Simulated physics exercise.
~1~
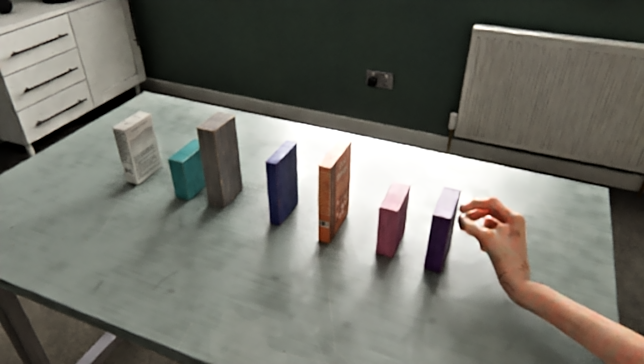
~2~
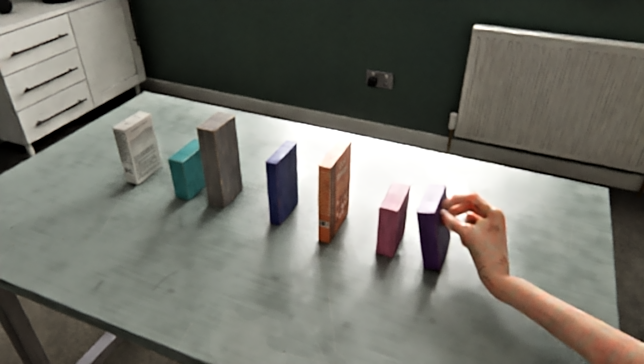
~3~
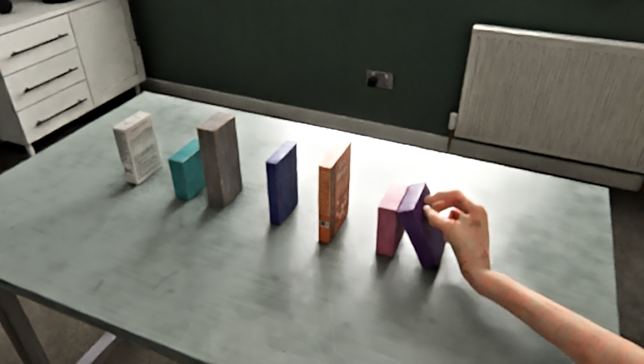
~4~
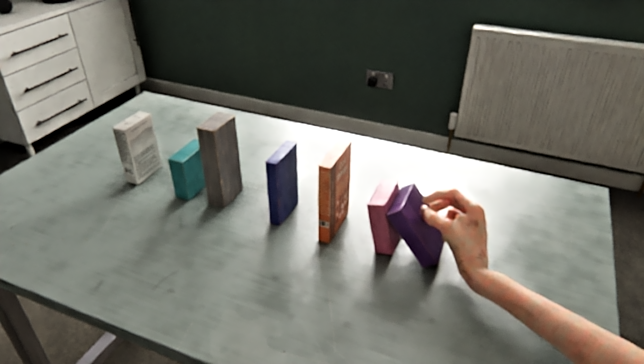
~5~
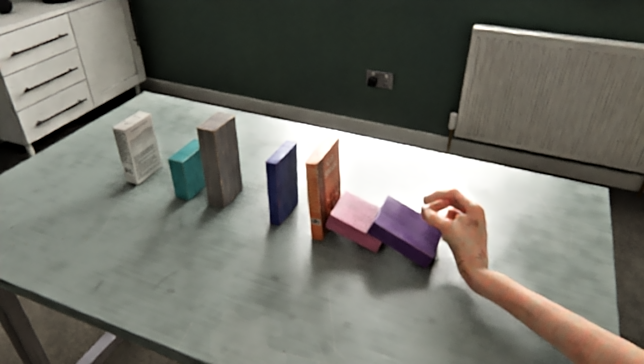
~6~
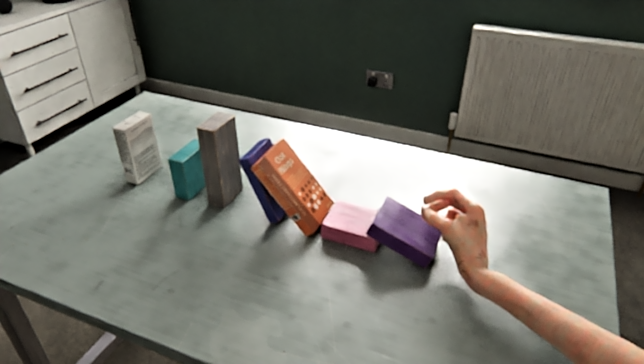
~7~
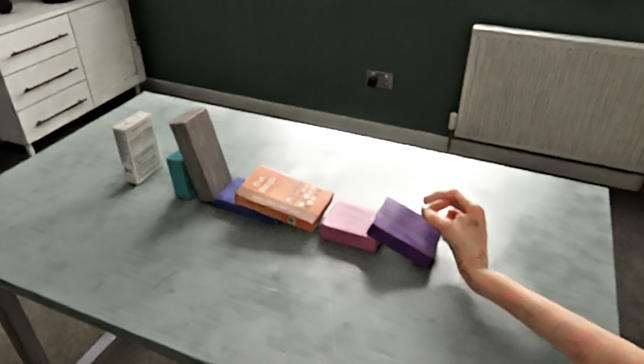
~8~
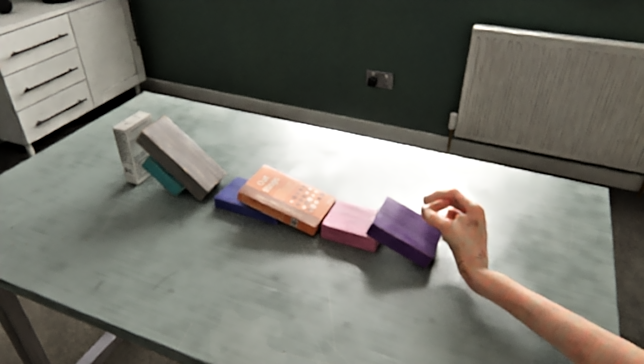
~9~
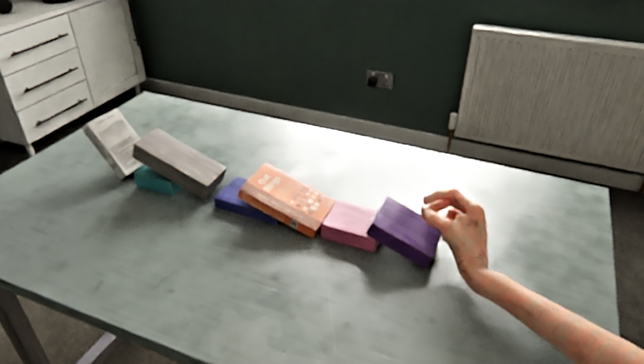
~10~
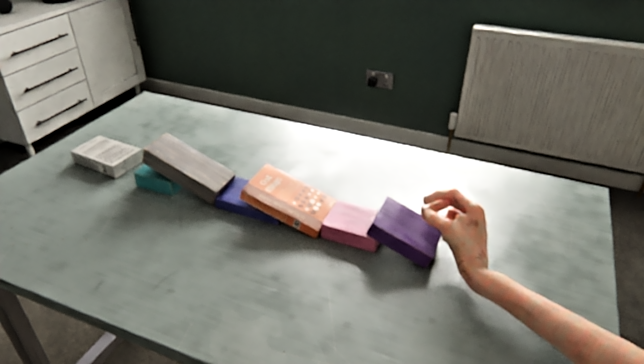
In the video, a hand tips a purple block leftward into a pink one, and a row of upright blocks and packets on a table topples in sequence through orange, blue, grey and turquoise pieces to the white packet, leaving all seven down as the hand stays still.
